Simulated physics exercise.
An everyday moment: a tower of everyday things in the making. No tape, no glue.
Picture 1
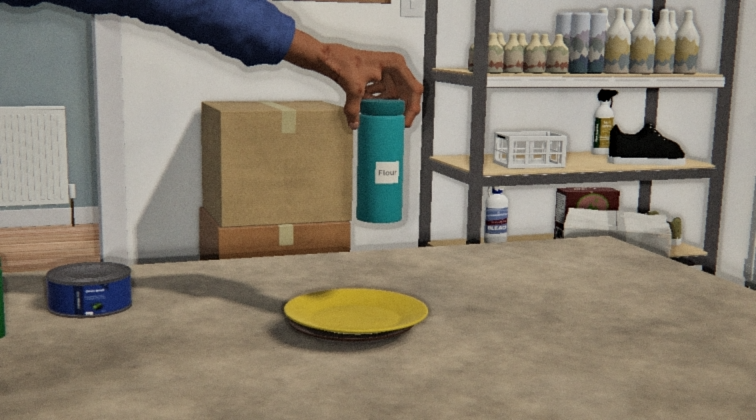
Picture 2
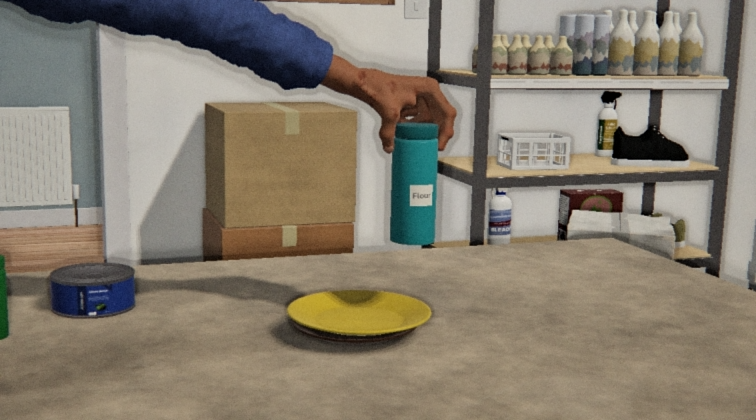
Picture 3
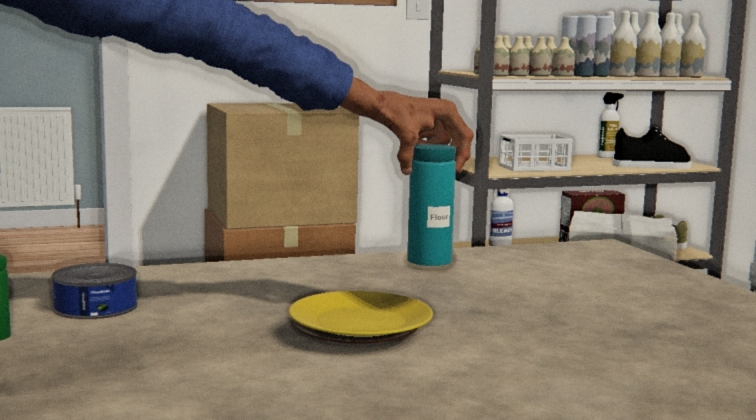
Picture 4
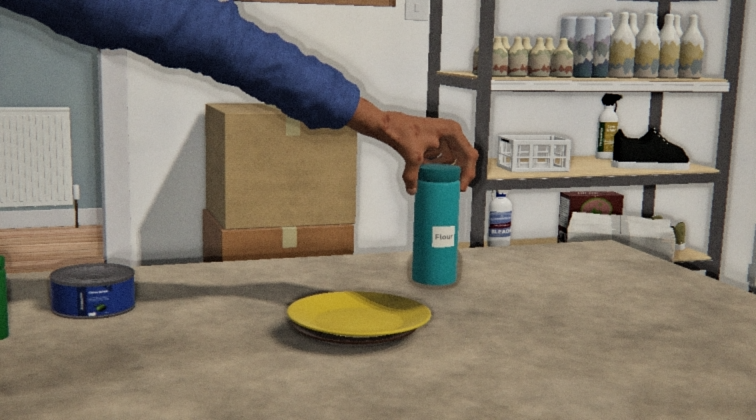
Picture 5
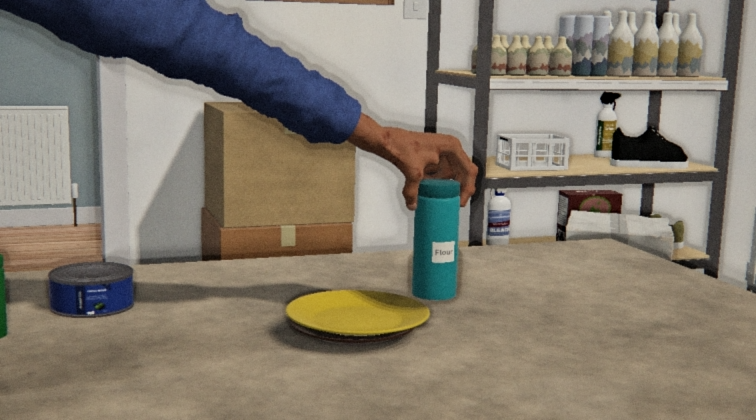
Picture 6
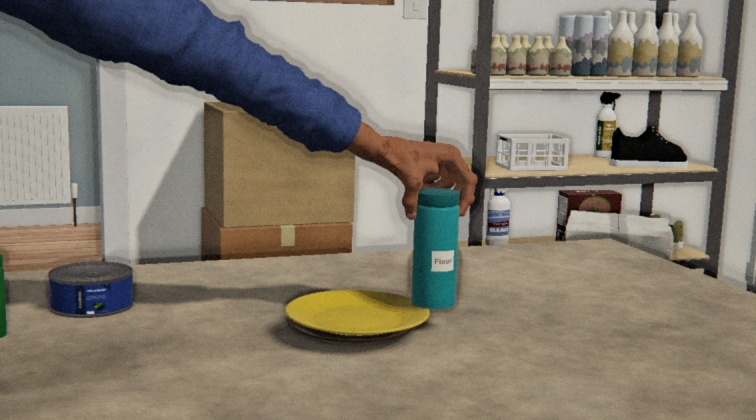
On a gray tabletop, a hand lowers a turquoise jar rightward and down beside a yellow plate.
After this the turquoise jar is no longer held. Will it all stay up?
As it turns out, it gives way.
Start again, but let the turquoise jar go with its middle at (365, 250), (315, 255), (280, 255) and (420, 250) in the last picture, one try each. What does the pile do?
First, it keeps its balance; second, it holds; third, it gives way; fourth, it holds.
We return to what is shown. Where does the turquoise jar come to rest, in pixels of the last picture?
At about (507, 305).
Then, 0.30 s later than the last frame, turquoise jar tilted by 24° near (456, 256).
Then, 0.40 s later than the last frame, turquoise jar now fallen.
Then, 0.50 s later than the last frame, things are still on the move.
Then, 1.30 s later than the last frame, nothing new.
When it is over, fallen, turquoise jar; the other 4 as before. End places, in pixels of the last picture, turquoise jar near (507, 305). The pile loses its balance.
